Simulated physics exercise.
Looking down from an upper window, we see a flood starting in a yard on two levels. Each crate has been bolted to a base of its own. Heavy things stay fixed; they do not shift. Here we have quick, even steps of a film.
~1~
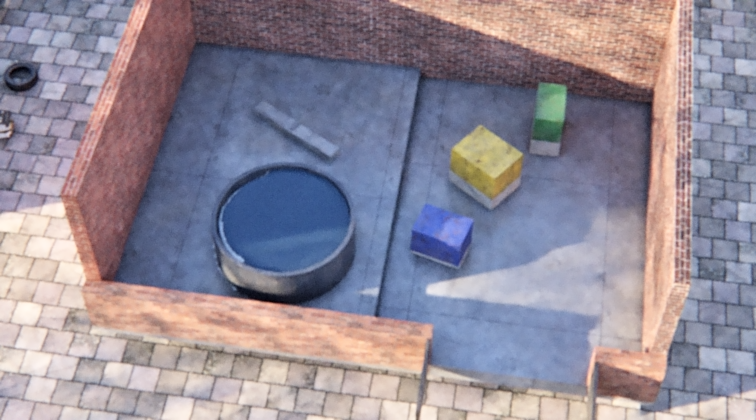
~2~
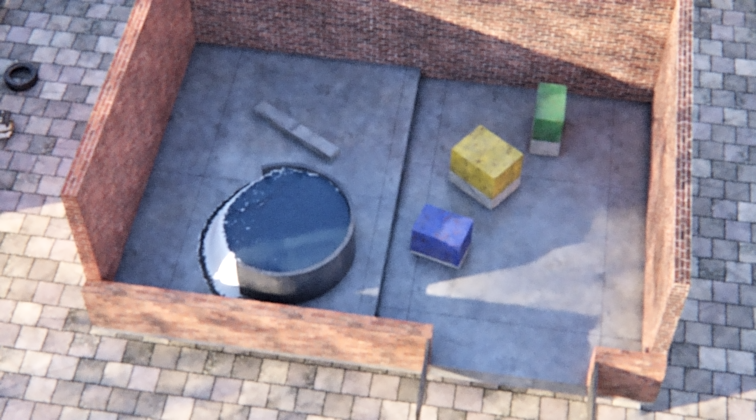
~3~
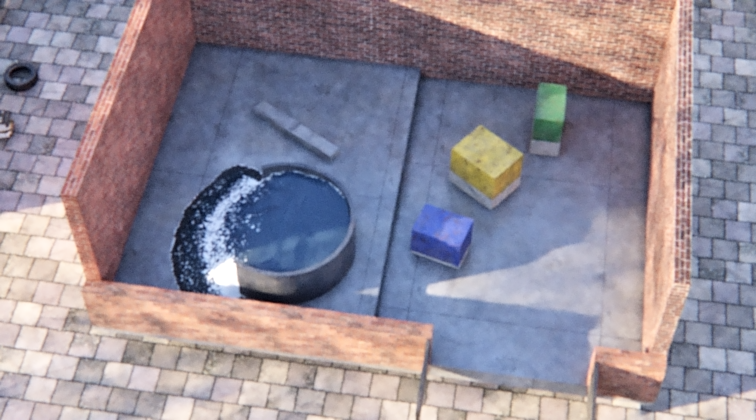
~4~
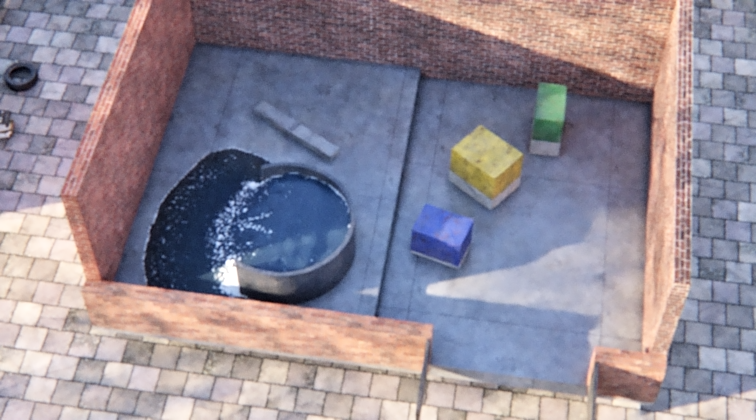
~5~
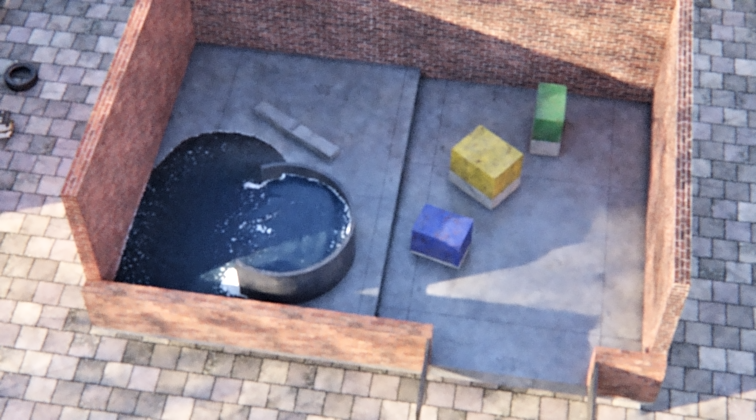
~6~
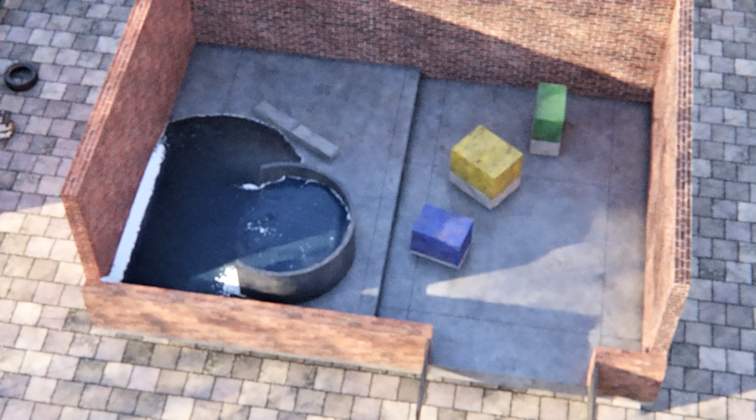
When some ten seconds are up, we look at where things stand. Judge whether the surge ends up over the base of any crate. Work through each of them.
The green crate keeps dry. The yellow crate keeps dry. The blue crate gets wet.
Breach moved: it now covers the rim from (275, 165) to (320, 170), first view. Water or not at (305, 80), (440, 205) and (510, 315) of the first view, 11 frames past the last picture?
First spot drenched, second unwetted, third unwetted.
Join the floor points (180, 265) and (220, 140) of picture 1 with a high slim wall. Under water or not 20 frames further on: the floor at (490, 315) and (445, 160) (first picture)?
In order, I'd call them inundated and bare.
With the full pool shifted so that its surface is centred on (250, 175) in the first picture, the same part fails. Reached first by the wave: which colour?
The one in blue.
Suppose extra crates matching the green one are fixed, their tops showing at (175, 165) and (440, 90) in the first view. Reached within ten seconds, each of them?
Taking them in order, the first is flooded and the second is untouched.
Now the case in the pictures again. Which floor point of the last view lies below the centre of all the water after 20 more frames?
(237, 190).
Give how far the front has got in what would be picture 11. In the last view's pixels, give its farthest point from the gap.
By then the tip should be at about (194, 48).
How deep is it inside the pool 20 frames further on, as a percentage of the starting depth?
Somewhere around 20 %, give or take.
A moment on, water covers 20 % of the floor; the green crate not reached, the yellow crate not reached, the blue crate not reached.
Next, water covers 25 % of the floor; the green crate not reached, the yellow crate not reached, the blue crate not reached.
Then, water covers 40 % of the floor; the green crate not reached, the yellow crate not reached, the blue crate not reached.
Later, water covers 80 % of the floor; the green crate water round its plinth, the yellow crate water round its plinth, the blue crate water round its plinth.
In the end, water covers 95 % of the floor; the green crate stayed above the water, the yellow crate stayed above the water, the blue crate was topped.
